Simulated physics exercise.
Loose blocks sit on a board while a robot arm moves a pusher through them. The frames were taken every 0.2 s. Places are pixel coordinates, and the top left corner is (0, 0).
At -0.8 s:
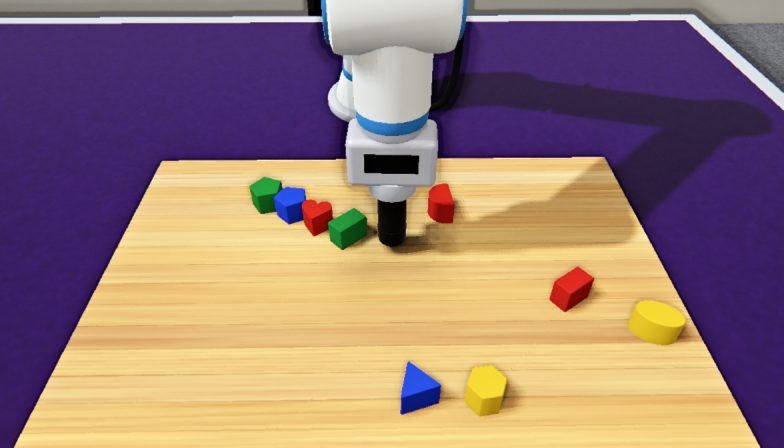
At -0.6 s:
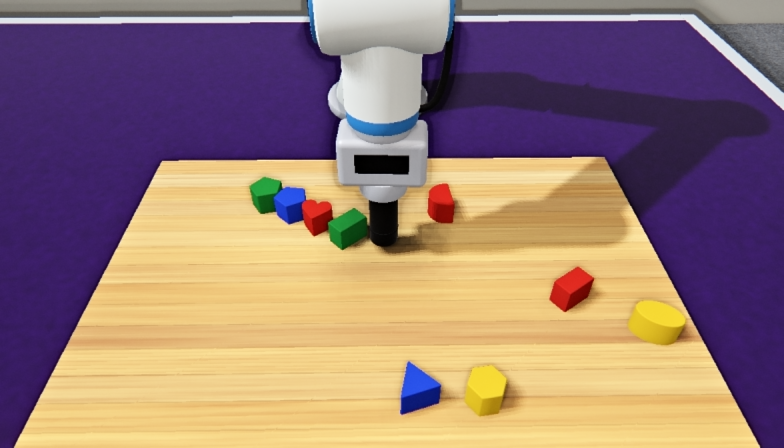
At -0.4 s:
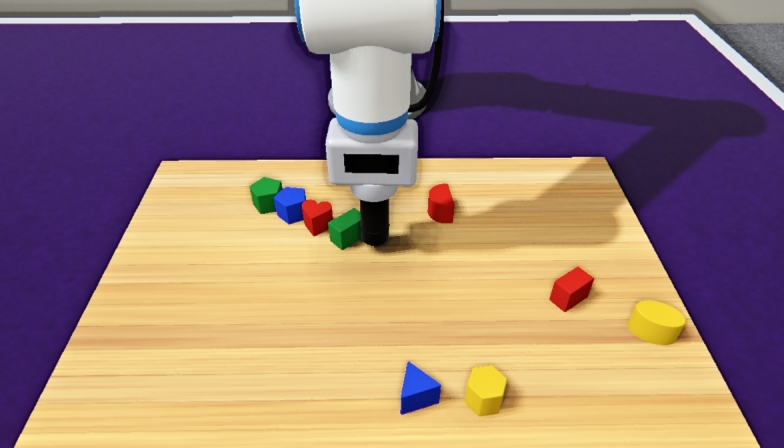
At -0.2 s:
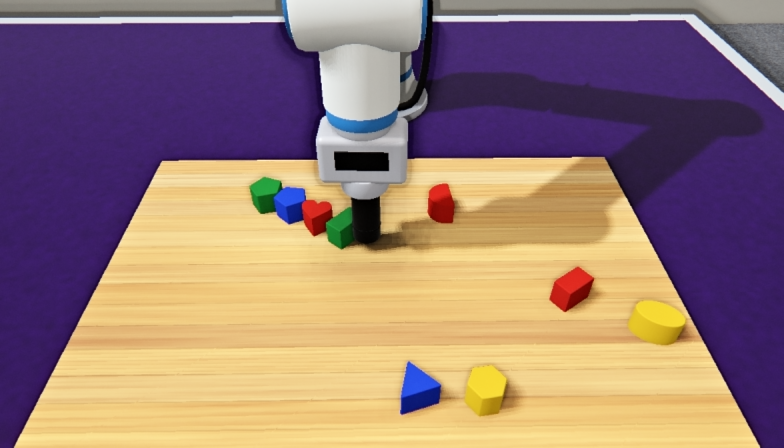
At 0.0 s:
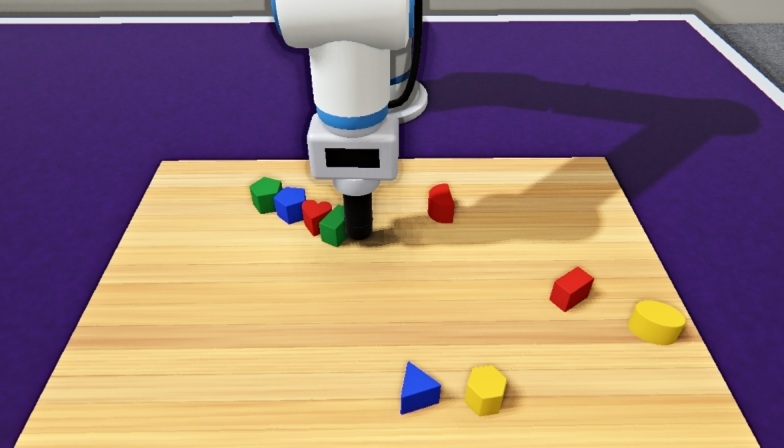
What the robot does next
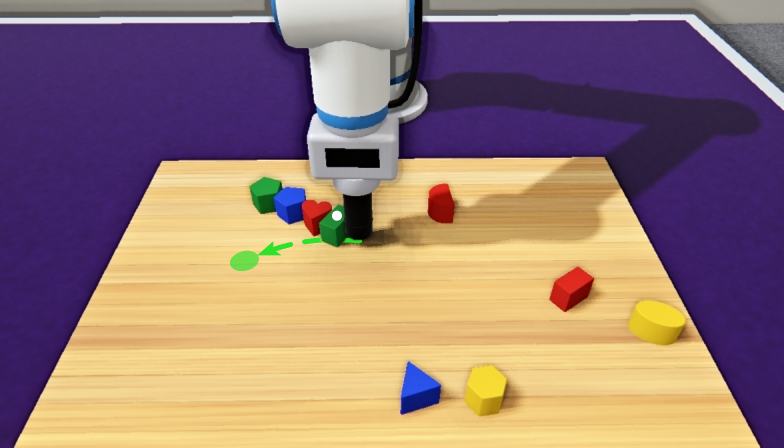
The robot arm slid its black pusher a short way left across the wooden board and nudged the green rectangular block slightly left toward the red heart, while the other blocks stayed still.
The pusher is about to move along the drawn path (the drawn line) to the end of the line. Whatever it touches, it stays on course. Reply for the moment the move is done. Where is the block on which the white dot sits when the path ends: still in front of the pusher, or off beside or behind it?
It will get left beside or behind the pusher.
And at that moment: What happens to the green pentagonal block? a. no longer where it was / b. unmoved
Choice a: No longer where it was.
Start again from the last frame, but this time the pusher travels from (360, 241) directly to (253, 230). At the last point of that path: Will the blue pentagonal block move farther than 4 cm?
I expect not.
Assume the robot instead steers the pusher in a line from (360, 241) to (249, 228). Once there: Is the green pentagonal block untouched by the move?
Final answer: No.
The line goes from (360, 241) via (321, 240) and (282, 247), ending at (244, 261); the dot is on the green rectangle.
On the path given first. One third of the way, pusher at (319, 231); green pentagonal block at (249, 182); blue pentagonal block at (277, 187), turned 35° anticlockwise; red heart-shaped block at (300, 195), turned 20° clockwise; green rectangle at (308, 208), turned 45° clockwise.
Two thirds of the way, pusher at (280, 238); green pentagonal block at (249, 182); blue pentagonal block at (277, 186), turned 40° anticlockwise; red heart-shaped block at (300, 194), turned 25° clockwise; green rectangle at (306, 207), turned 50° clockwise.
At the end, pusher at (242, 252); green pentagonal block at (249, 182); blue pentagonal block at (277, 186), turned 40° anticlockwise; red heart-shaped block at (300, 194), turned 25° clockwise; green rectangle at (306, 207), turned 50° clockwise.
